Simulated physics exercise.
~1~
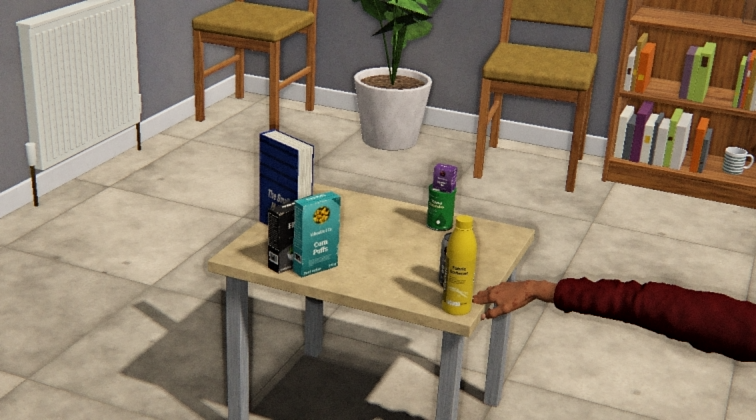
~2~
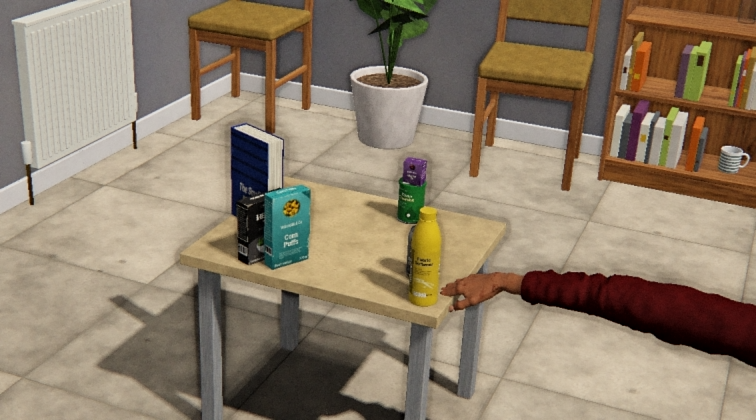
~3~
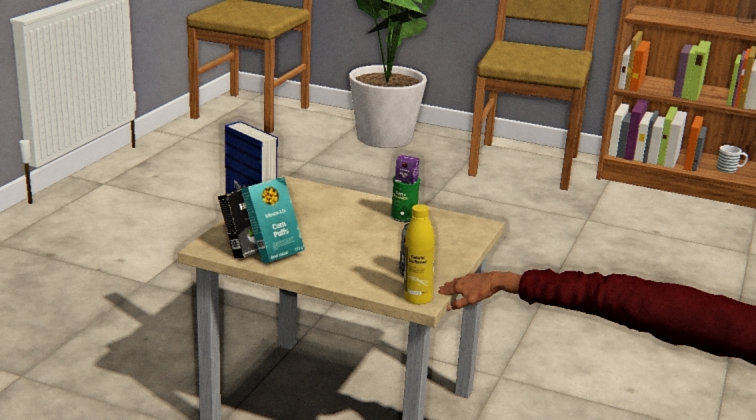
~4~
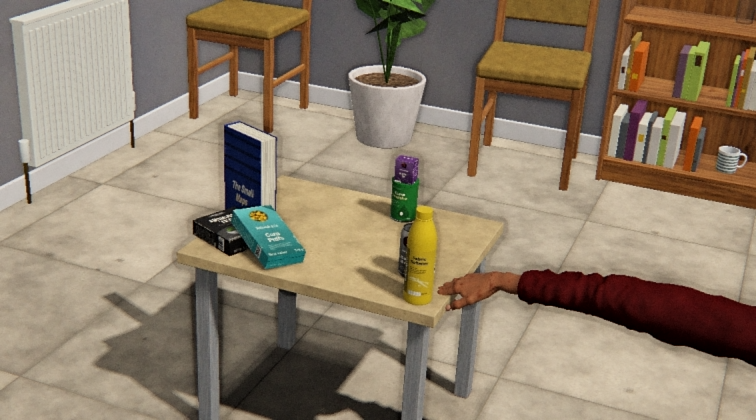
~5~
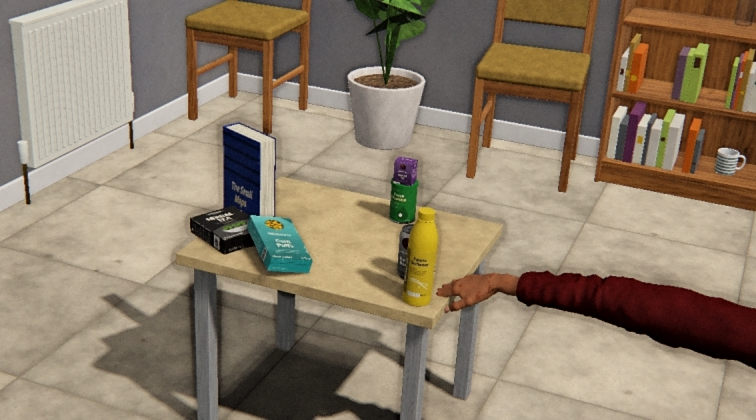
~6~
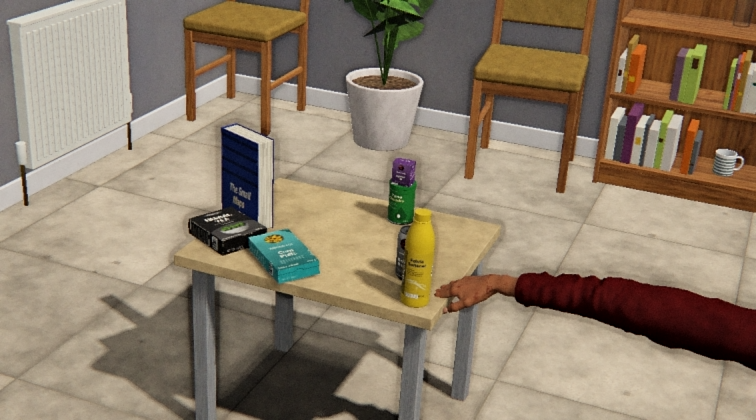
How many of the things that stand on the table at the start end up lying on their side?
Two of them end up lying on their side, the turquoise packet and the black packet.
